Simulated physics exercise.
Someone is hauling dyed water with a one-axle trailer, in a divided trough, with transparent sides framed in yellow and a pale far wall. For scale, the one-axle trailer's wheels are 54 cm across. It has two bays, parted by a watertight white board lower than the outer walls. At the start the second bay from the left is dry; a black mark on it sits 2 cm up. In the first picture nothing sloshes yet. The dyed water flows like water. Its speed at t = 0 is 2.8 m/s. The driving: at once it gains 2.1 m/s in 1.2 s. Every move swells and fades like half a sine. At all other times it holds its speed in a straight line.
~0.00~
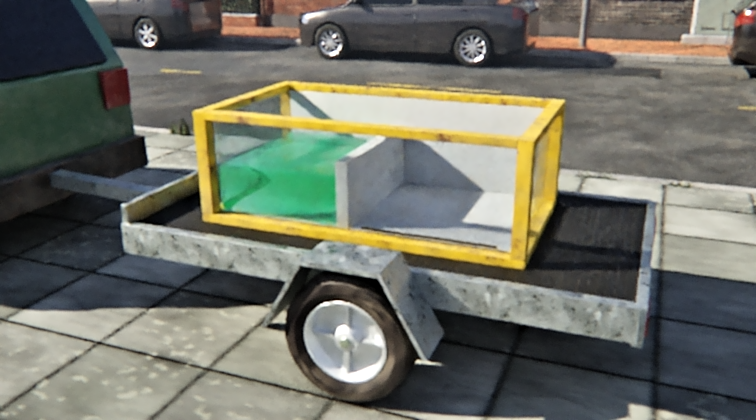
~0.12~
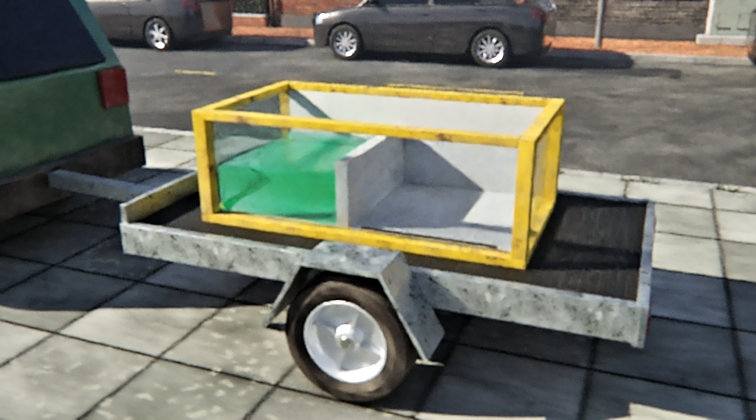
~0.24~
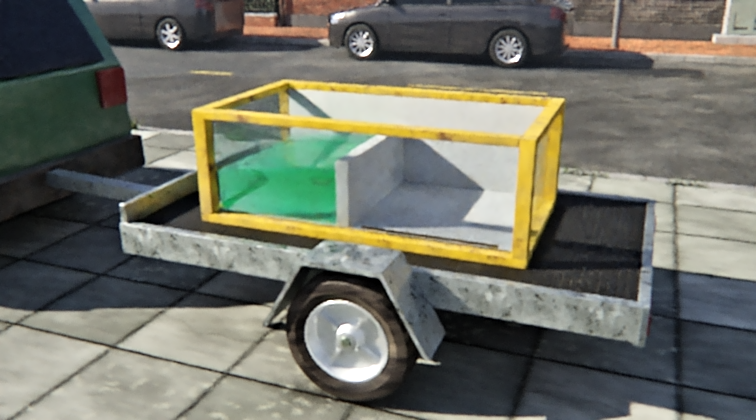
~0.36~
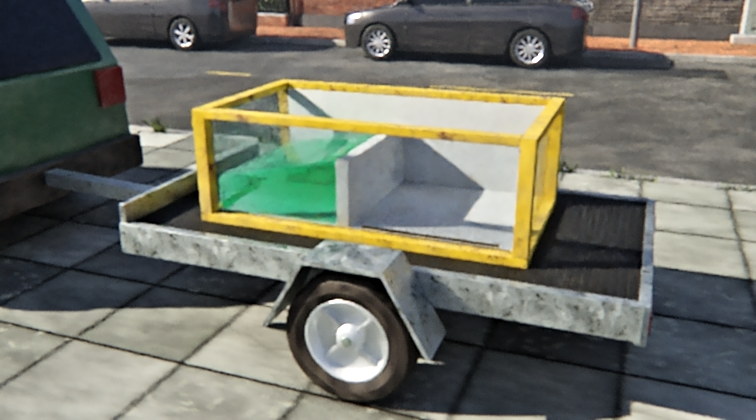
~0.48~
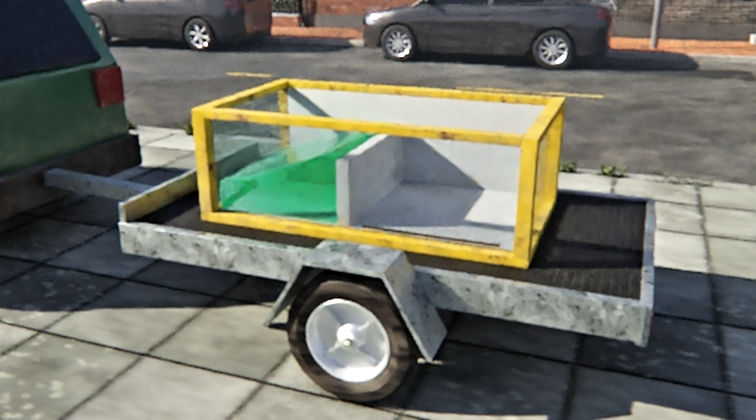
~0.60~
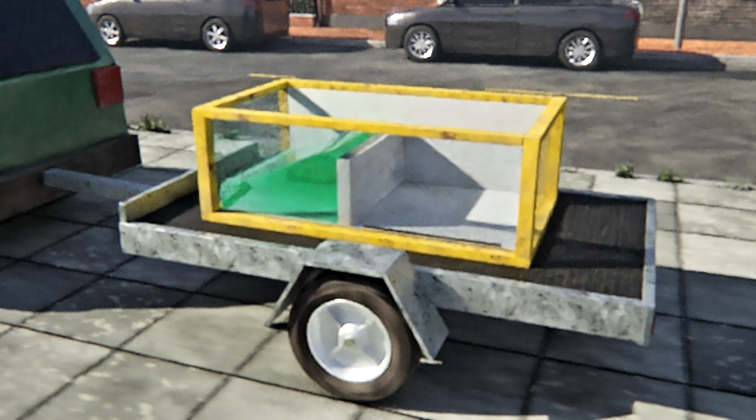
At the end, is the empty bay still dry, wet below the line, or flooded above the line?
The empty bay finishes below the mark.
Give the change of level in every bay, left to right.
From the left: 1 down, 1 up.
By 0.90 s left to right it is 22, 1 cm deep.
By 1.40 s left to right it is 22, 1 cm deep.
By 1.90 s left to right it is 22, 1 cm deep.
By 4.18 s left to right it is 22, 1 cm deep.
